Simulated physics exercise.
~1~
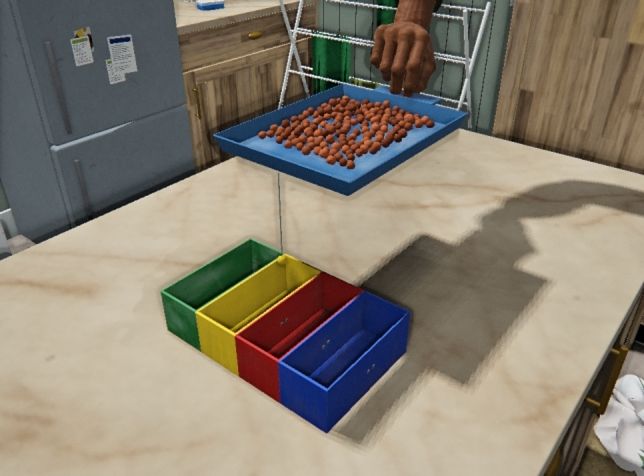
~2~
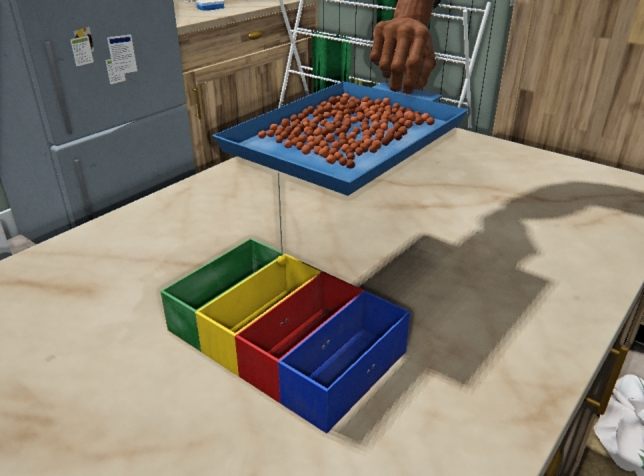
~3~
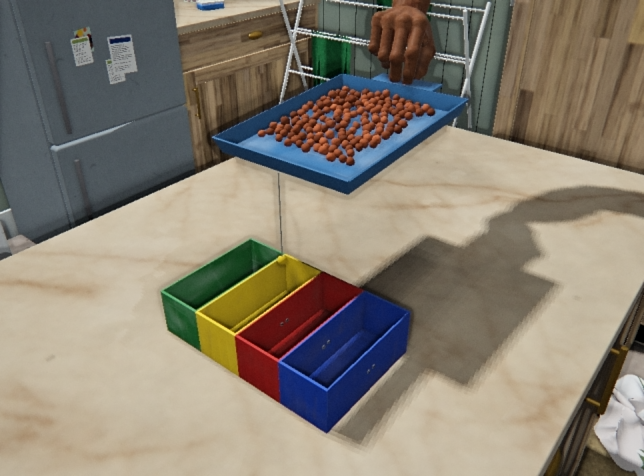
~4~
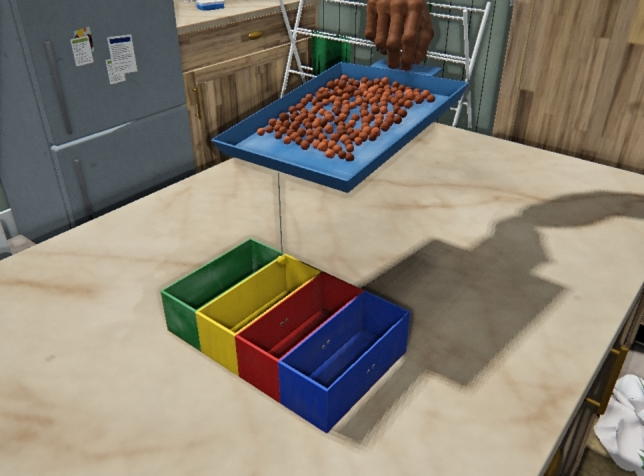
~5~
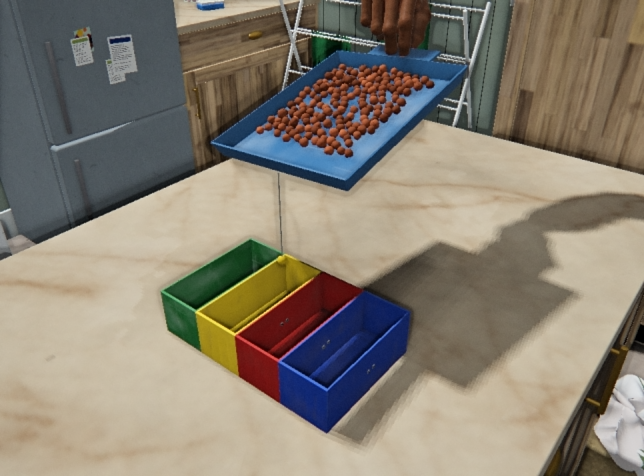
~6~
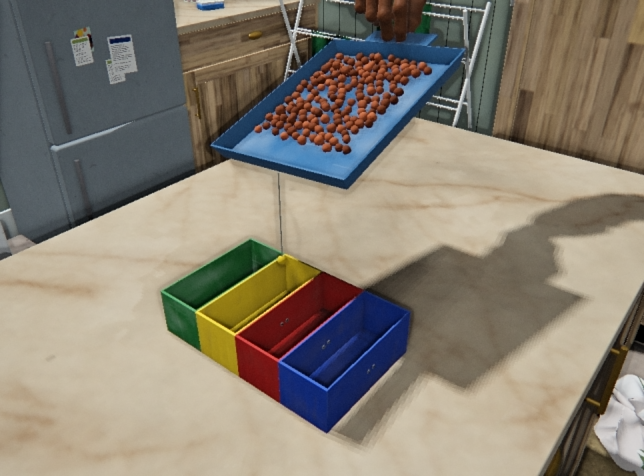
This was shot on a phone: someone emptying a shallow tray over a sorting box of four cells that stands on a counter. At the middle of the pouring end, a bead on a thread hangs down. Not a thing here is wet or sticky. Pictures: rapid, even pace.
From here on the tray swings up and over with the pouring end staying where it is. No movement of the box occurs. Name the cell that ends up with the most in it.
Most ends up in the green cell.
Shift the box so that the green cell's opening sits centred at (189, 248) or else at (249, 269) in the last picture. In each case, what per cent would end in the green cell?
That makes 20 per cent, followed by 40 per cent.
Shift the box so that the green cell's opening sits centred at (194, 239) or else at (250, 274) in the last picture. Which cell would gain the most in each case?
Taking the two placings in order, you'd get the yellow one and then the green one.
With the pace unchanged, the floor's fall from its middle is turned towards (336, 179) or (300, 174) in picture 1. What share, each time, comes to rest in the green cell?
0 %, give or take, and then 10 %.
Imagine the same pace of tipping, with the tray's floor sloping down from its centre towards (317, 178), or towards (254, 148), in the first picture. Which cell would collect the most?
So, in order: The red cell, then that green cell.
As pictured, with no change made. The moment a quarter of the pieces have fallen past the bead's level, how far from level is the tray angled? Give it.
About 95° of tilt.
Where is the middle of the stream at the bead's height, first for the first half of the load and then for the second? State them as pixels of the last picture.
First close to (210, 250), next close to (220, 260).
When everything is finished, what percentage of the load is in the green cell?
My estimate is some 50 %.
Soon, tray tipped steeply; nearly all on the tray; a stray few falling or outside the box.
A while on, tray tipped past a quarter turn; a small part on the tray; about a third in the green cell; a small part in the yellow cell; a stray few in the red cell; about half falling or outside the box.
Towards the end, tray tipped past a quarter turn; about half in the green cell; about a quarter in the yellow cell; a stray few in the red cell; about a third falling or outside the box.
Finally, tray tipped past a quarter turn; about half in the green cell; about a quarter in the yellow cell; a stray few in the red cell; none in the blue cell; about a third outside the box.
